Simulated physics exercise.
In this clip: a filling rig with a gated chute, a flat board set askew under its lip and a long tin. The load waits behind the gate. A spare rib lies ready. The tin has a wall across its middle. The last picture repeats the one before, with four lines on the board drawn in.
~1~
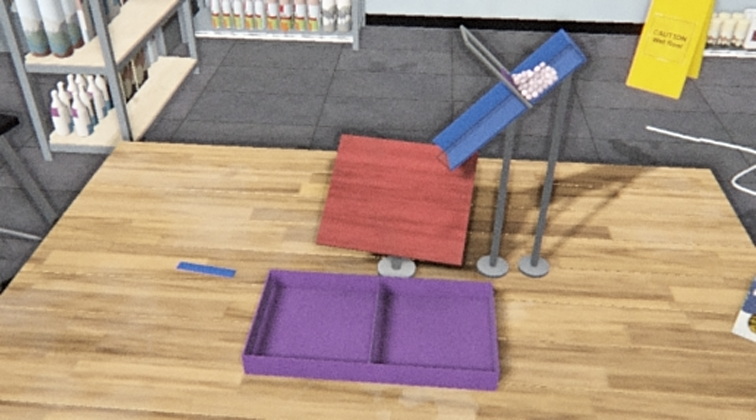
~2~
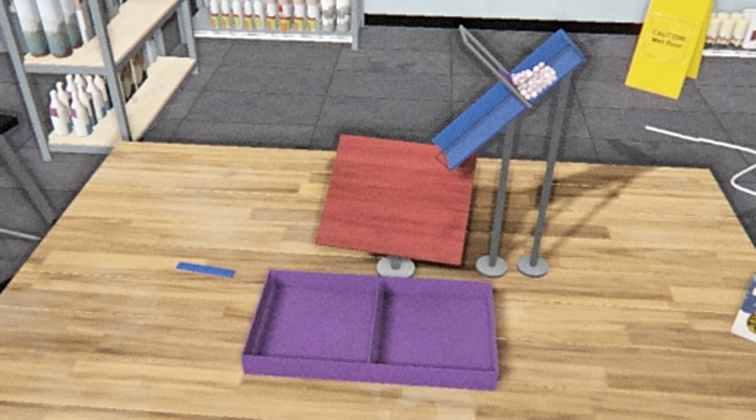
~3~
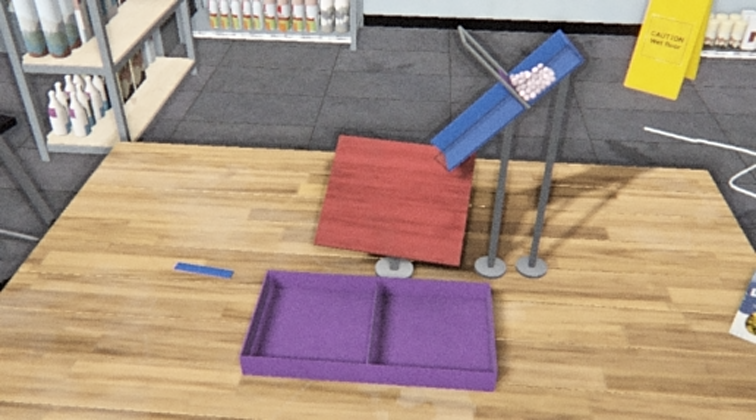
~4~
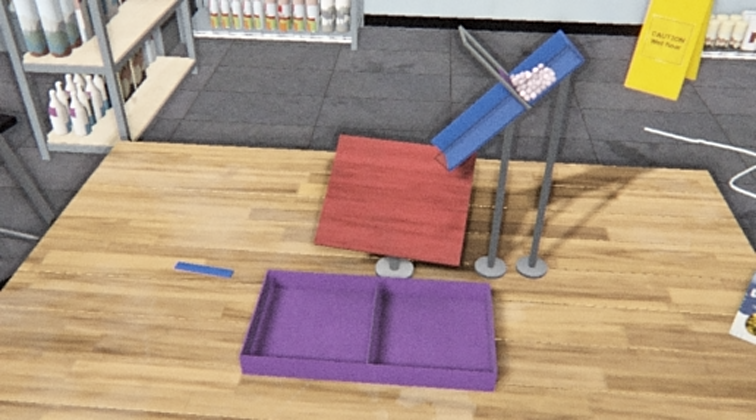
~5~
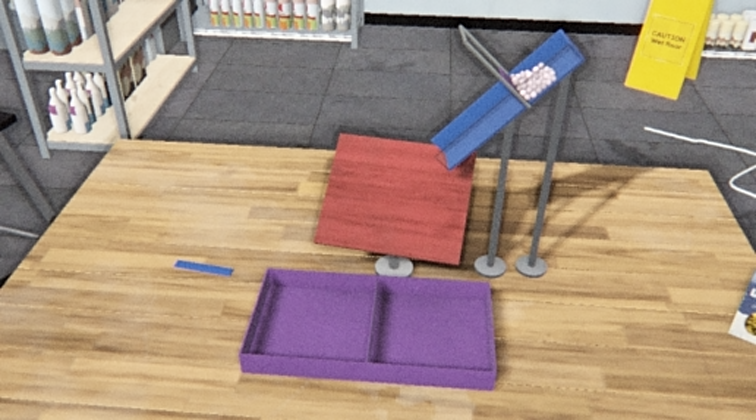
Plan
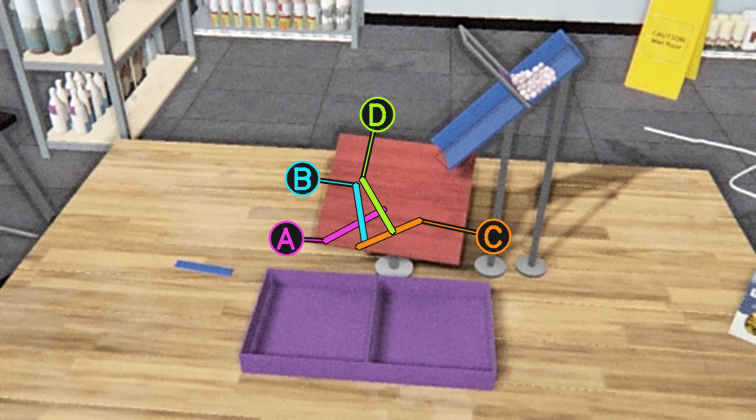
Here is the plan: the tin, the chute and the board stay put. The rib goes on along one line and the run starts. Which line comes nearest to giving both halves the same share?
B is best.
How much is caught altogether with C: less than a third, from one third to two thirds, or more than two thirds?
Line C gives more than two thirds.
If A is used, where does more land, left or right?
Left.
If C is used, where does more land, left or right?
Left.
On the marked copy, line A from (383, 209) to (325, 240); line B from (355, 185) to (365, 244); line C from (419, 220) to (358, 246); line D from (362, 179) to (392, 231).
With A, of what is caught, all but a few in the left half, a small share in the right.
With B, of what is caught, close to half in the left half, close to half in the right.
With C, of what is caught, the whole lot in the left half, none at all in the right.
With D, of what is caught, a small share in the left half, the bulk in the right.
